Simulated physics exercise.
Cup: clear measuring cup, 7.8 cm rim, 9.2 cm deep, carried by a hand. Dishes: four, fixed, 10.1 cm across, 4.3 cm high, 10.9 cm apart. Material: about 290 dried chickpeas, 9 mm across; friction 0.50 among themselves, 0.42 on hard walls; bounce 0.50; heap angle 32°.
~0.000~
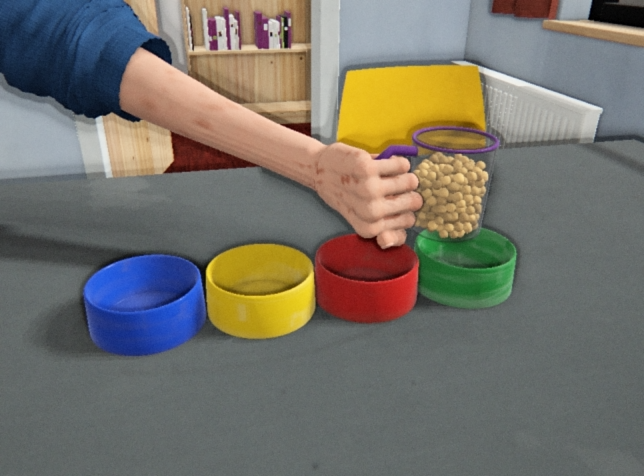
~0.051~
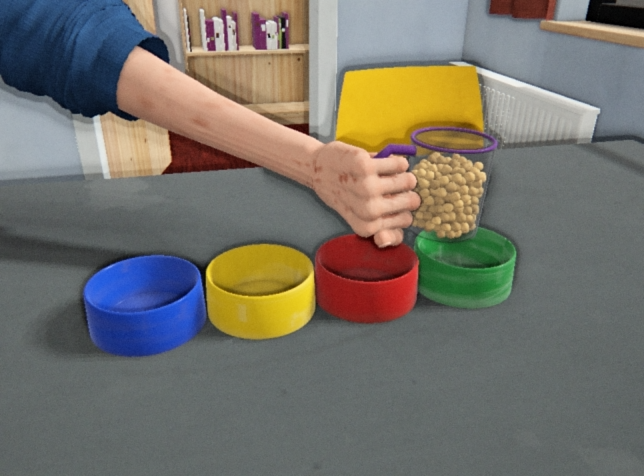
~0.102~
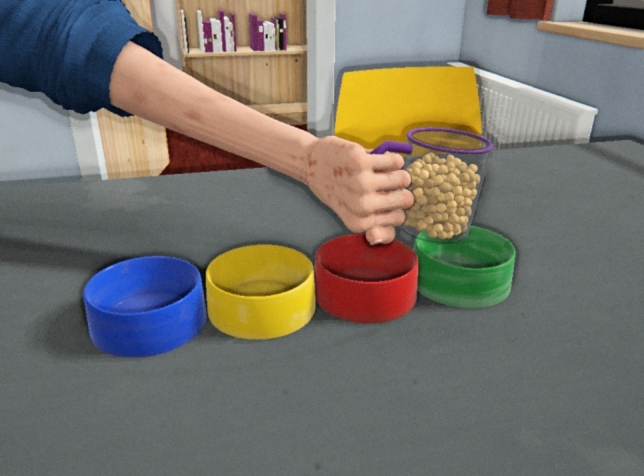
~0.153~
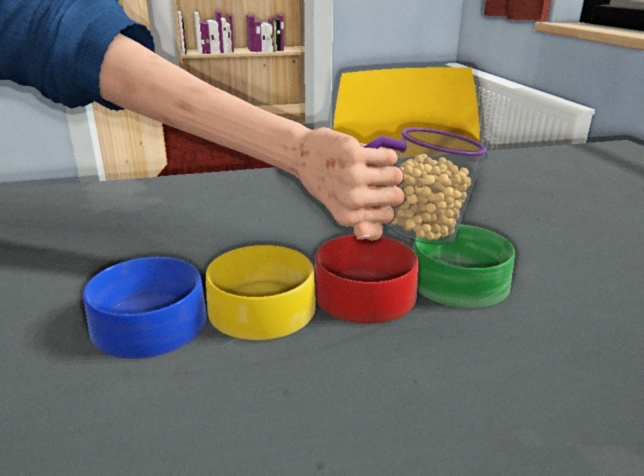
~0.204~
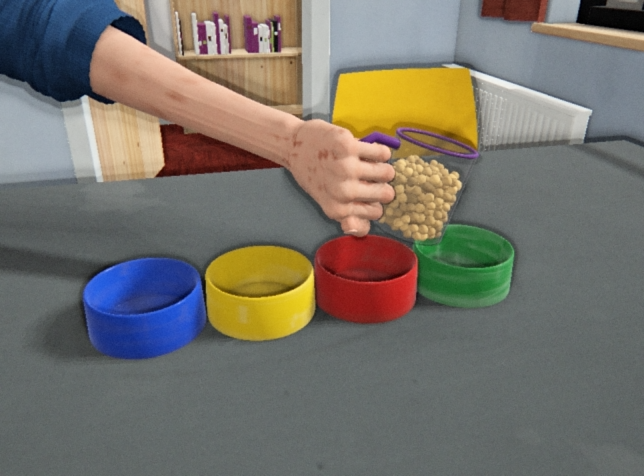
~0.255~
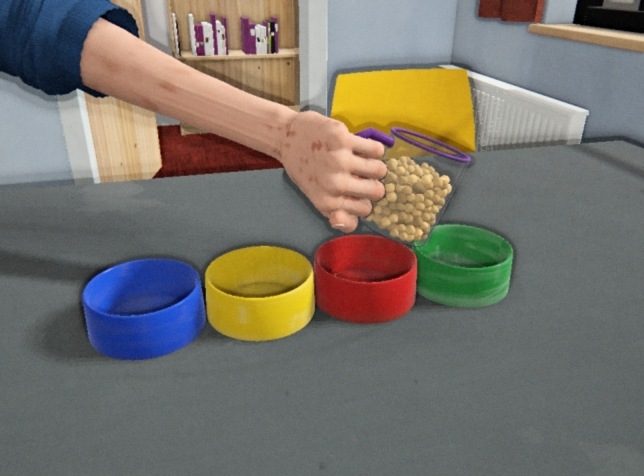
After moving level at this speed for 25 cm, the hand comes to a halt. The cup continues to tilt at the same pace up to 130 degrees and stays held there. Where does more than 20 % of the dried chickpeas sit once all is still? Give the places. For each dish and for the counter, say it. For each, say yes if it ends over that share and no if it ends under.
Outcome: Red dish: It should not get past the one-in-five mark, blue dish: It should not get past the one-in-five mark, green dish: It should not get past the one-in-five mark, yellow dish: It should get past the one-in-five mark, counter: It should not get past the one-in-five mark.
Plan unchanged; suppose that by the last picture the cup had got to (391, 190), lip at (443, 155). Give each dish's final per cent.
You'd end up with red at 0, blue at 0, green at 0 and yellow at 100.
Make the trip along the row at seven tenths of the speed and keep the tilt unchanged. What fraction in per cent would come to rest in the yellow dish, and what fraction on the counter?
Shares: Yellow 30, counter 20.
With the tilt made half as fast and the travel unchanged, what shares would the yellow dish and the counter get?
In the yellow dish 100; on the counter 0.
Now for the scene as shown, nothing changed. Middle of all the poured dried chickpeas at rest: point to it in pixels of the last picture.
Approximately (255, 290) in the last picture.
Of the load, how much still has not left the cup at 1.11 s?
About 90 %.
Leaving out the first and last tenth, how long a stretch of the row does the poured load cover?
I'd estimate close to 6 cm.
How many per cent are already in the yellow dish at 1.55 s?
Around 95 in a hundred by then.
Then, at 0.77 s, tilt 72 degrees; cup holds 100 %.
After 1.11 s, tilt 107 degrees; cup holds 90 %, yellow 5 %.
Then, at 1.55 s, tilt 130 degrees; cup holds 5 %, yellow 95 %.
In the end, at 2.1 s, red 0 %, blue 0 %, green 0 %, yellow 95 %, counter 0 %.
